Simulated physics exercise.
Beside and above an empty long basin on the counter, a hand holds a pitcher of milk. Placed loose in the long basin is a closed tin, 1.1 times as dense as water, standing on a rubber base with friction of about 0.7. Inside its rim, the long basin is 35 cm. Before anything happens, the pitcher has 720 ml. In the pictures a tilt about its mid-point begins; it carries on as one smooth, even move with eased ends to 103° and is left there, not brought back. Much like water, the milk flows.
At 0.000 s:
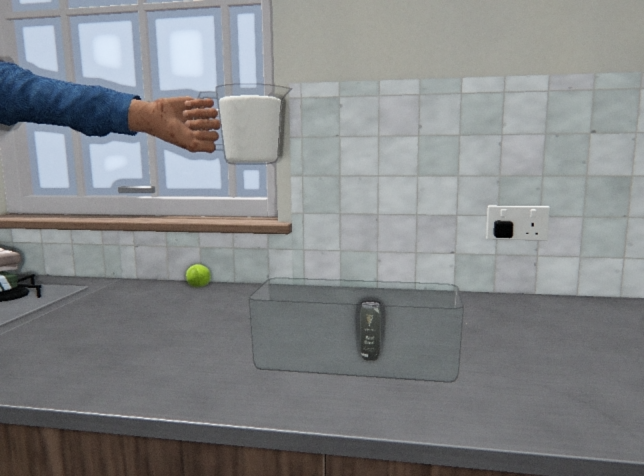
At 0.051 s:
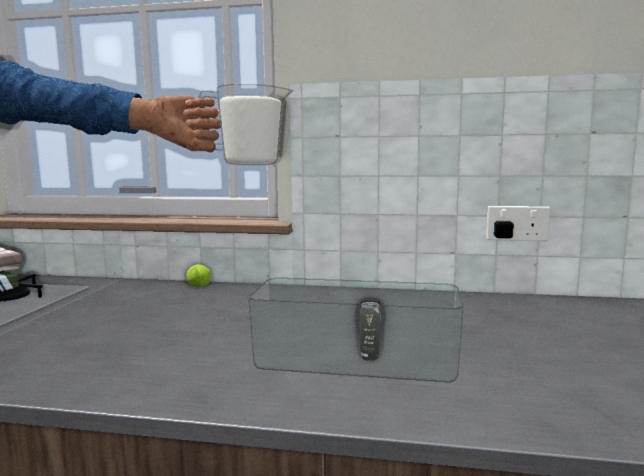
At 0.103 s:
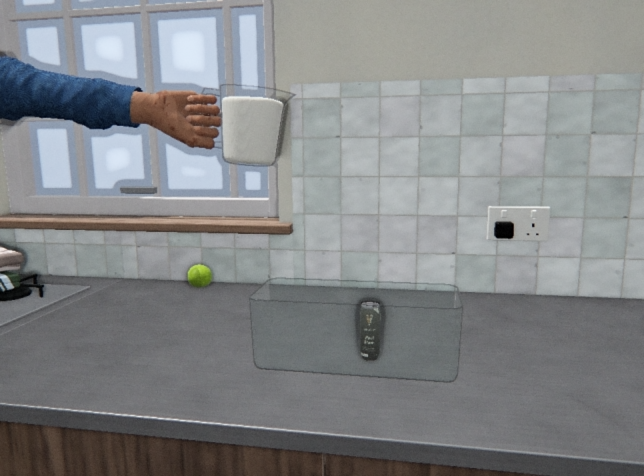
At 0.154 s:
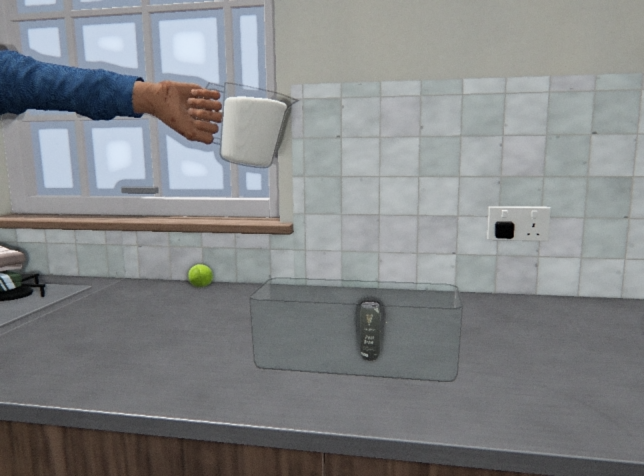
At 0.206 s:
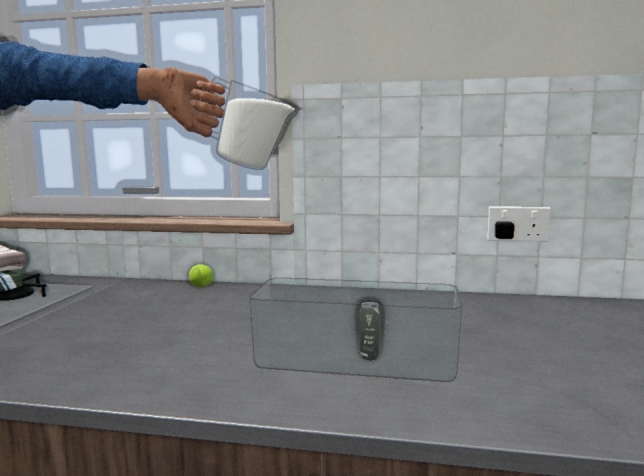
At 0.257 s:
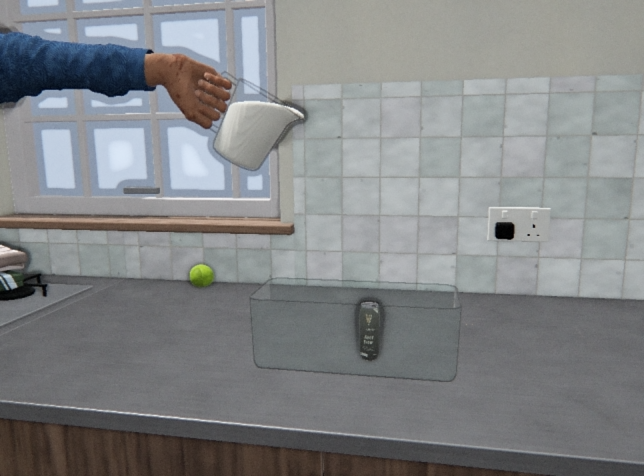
On a grey kitchen counter, a clear long basin with a dark object inside sits near a green ball, while a hand from the left holds a pitcher of milk above. The pitcher starts almost upright, then tilts steadily to the right, and the milk shifts up to its pouring edge.
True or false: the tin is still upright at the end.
False.
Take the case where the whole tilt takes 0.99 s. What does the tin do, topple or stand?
Outcome - the tin comes down.
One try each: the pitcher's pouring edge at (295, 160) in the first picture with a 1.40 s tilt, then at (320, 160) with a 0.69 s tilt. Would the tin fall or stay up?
First it stays on its base; then it tips over.
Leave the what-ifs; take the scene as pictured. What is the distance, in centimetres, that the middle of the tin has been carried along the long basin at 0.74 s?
Reading: Roughly 3 cm.
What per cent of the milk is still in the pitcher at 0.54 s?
I'd estimate some 58 % remains.
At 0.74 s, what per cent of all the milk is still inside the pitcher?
Share remaining: Approx. 14 %.
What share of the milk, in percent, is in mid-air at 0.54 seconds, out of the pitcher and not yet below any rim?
Roughly 38 percent.
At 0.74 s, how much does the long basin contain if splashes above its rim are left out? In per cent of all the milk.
52 per cent or thereabouts.
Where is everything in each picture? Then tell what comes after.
Tilt 0°; pouring edge (292, 88); surface from (222, 100) to (282, 99); the long basin's rim runs from (259, 289) to (460, 297); the tin's top is at (370, 307), in the first frame.
Tilt 1°; pouring edge (293, 89); surface from (223, 101) to (282, 100), in the second frame.
Tilt 6°; pouring edge (296, 93); surface from (226, 100) to (284, 102), in the third frame.
Tilt 12°; pouring edge (299, 99); surface from (229, 101) to (288, 103), in the fourth frame.
Tilt 21°; pouring edge (303, 108); surface from (231, 104) to (294, 106), in the fifth frame.
Tilt 31°; pouring edge (305, 119); surface from (228, 116) to (304, 115); 1 per cent is over the edge, in the sixth frame.
After 0.54 s the tilt is 91° and 57 per cent is still to pour; the tin stands where it began.
After 0.74 s the tilt is 103° and 15 per cent is still to pour; the tin stands 3 cm from where it began.
After 0.96 s the tilt is 103° and 2 per cent is still to pour; the tin lies on its side.
After 1.19 s the tilt is 103° and 0 per cent is still to pour; the tin lies on its side.
In the end the tin lies on its side.
